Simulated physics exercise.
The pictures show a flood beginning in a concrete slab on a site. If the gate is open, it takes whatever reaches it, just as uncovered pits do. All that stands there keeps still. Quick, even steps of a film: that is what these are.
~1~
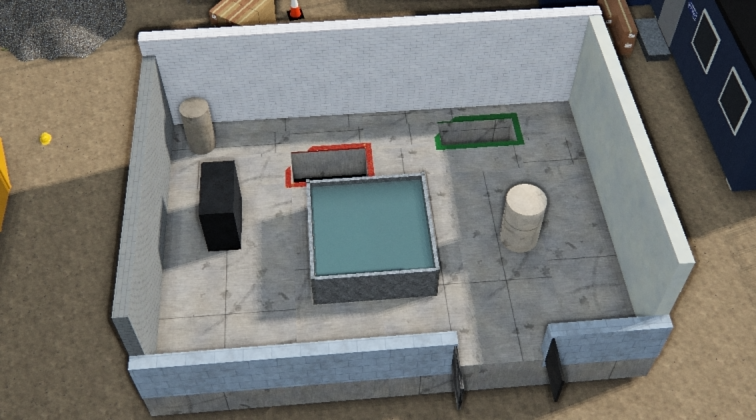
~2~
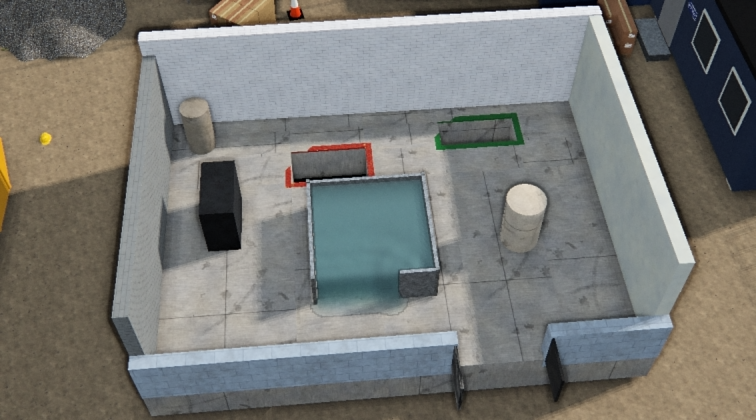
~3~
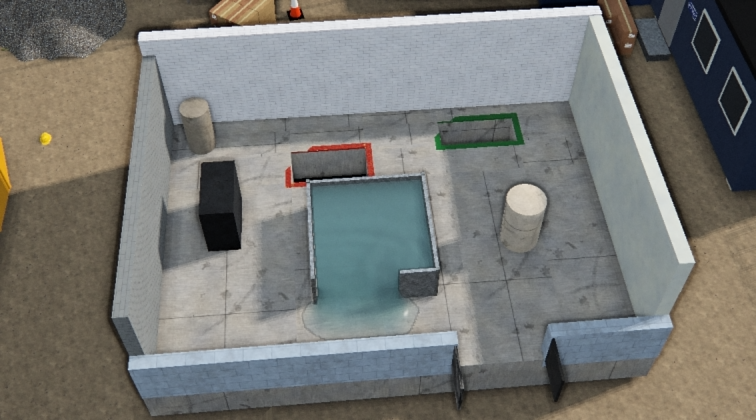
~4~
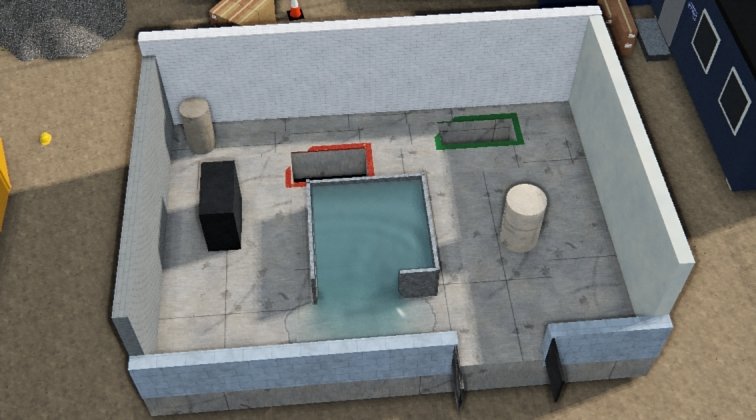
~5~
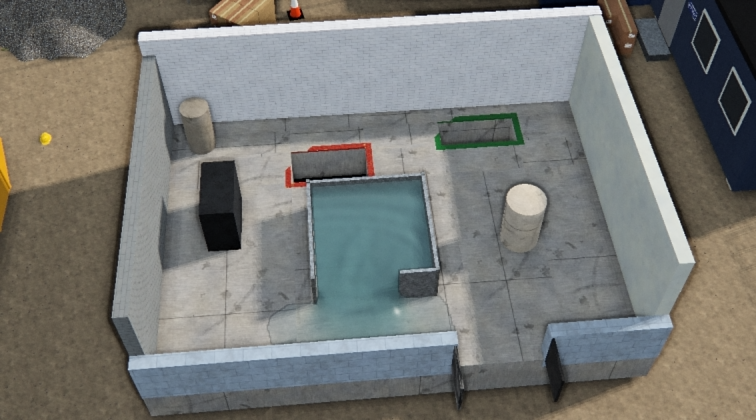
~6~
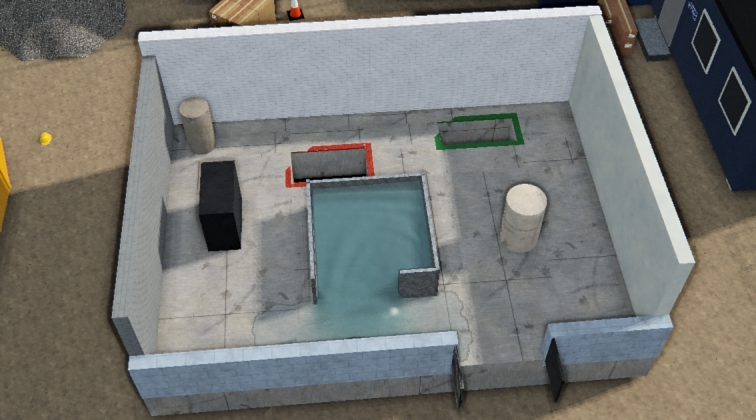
To begin with, still water fills a square walled tank on a concrete slab, with a black block, pale cylinders and red and green outlined pits around it. Then part of the tank's front wall is gone, and water pours through the gap, spreading toward the near wall and sideways across the slab.
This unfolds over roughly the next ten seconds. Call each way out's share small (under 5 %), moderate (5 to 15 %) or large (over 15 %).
The gate's share is moderate. The green pit's share is moderate. The red pit's share is moderate.
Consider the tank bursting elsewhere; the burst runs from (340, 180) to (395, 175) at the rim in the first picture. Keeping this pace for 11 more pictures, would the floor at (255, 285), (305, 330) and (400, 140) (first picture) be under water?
Listed in order, they come out without a puddle, without a puddle and sitting in a pool.
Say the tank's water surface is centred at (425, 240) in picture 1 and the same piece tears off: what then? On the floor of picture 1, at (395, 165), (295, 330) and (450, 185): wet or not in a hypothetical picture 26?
Checking the three spots, I get high and dry, swamped, high and dry.
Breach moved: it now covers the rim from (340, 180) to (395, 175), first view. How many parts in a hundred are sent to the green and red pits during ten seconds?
Green 15 %, red 55 %.
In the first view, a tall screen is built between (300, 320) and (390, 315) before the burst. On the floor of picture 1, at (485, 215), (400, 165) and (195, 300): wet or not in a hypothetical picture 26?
Going one after another, I'd say kept clear of the flood, then kept clear of the flood, then reached by the flood.
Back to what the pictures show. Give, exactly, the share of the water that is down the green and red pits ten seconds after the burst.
Estimated: 12 per cent and 8 per cent respectively.
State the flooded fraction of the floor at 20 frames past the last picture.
My estimate is near 50 per cent.
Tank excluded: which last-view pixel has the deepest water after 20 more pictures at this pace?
Look near (178, 374).
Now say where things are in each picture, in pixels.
In the first frame, still water in the water tank at (370, 227).
In the second frame, the front is at (403, 304), out from the gap at (358, 292).
In the third frame, water pours out at (358, 292) and has run to (409, 322).
In the fourth frame, water pours out at (358, 293) and has run to a hidden place.
In the fifth frame, the front is at a hidden place, out from the gap at (358, 293).
In the sixth frame, the front is at a hidden place, out from the gap at (358, 293).
A moment on, water covers 15 % of the floor; the gate 0 %, the green pit 0 %, the red pit 0 %.
Next, water covers 35 % of the floor; the gate 1 %, the green pit 0 %, the red pit 0 %.
Then, water covers 50 % of the floor; the gate 3 %, the green pit 0 %, the red pit 0 %.
Later, water covers 80 % of the floor; the gate 5 %, the green pit 1 %, the red pit 1 %.
In the end, water covers 95 % of the floor; the gate 7 %, the green pit 12 %, the red pit 8 %.
